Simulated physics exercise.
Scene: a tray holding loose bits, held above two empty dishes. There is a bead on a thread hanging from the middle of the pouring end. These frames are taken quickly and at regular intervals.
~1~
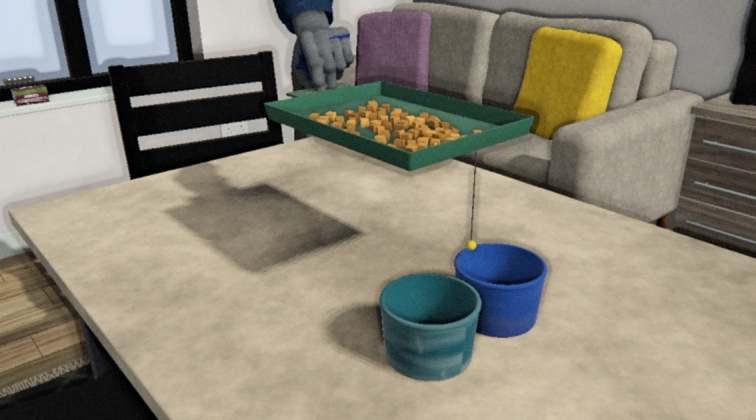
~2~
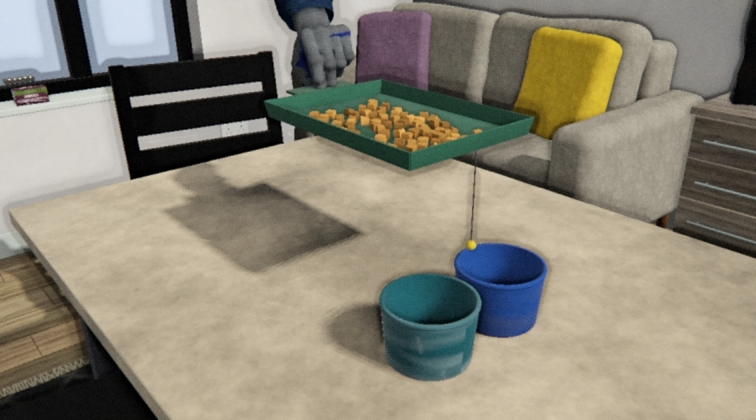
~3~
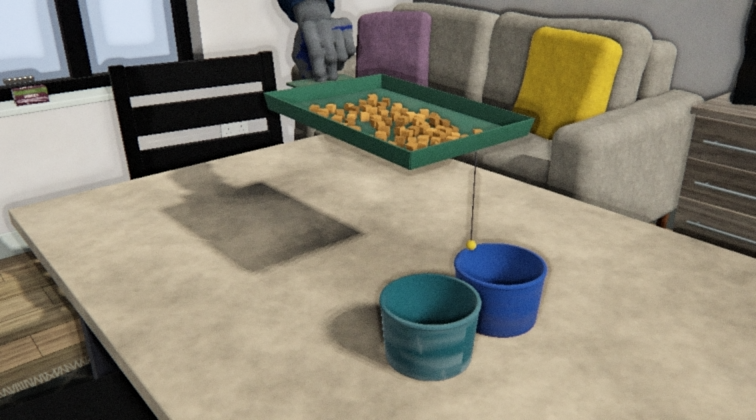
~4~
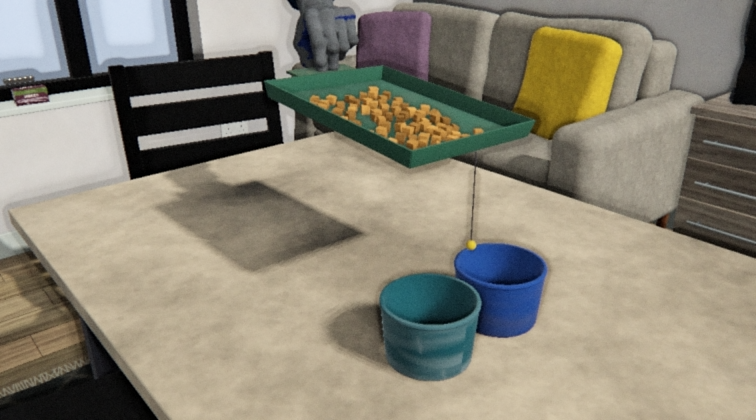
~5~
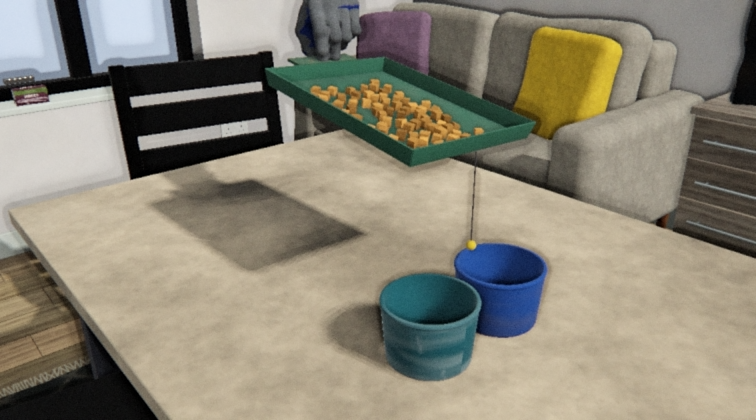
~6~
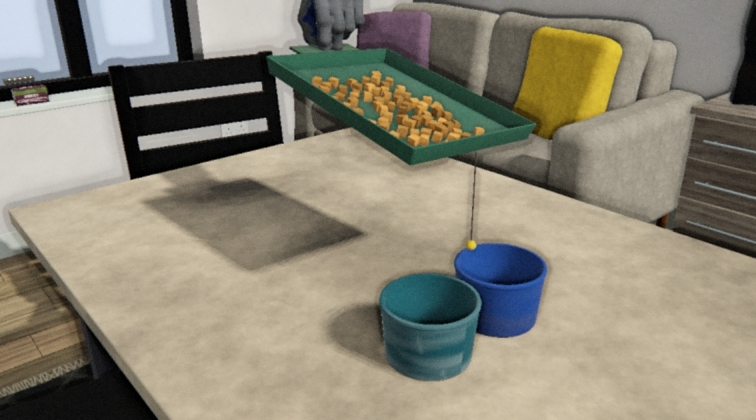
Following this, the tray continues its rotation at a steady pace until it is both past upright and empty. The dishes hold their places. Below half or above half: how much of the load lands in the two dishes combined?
The dishes will keep a minor share of it.
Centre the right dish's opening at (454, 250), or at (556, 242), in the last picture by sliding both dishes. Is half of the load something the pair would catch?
In the first position a minority, in the second a majority.
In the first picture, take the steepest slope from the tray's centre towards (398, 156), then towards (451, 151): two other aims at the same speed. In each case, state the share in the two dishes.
The first try gives close to 60 per cent, the second close to 70 per cent.
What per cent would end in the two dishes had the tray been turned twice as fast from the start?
About 40 %.
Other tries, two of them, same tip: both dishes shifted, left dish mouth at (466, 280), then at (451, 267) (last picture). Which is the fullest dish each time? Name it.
Try 1: The rightmost dish; try 2: The rightmost dish.
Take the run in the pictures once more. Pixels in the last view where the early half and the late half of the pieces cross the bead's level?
The opening part goes through (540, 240); what follows goes through (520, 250).
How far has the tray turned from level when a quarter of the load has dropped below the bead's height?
About 105° of tilt.
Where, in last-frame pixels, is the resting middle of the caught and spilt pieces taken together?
I'd place the middle at about (526, 304).
Soon, tray tipped steeply; nearly all on the tray; a stray few outside both; a stray few in the air.
A while on, tray tipped right over; most on the tray; a stray few in the right dish; a small part outside both; a small part in the air.
Towards the end, tray tipped past a quarter turn; about a third in the right dish; about two thirds outside both.
Finally, tray tipped past a quarter turn; none in the left dish; about a third in the right dish; about two thirds outside both.
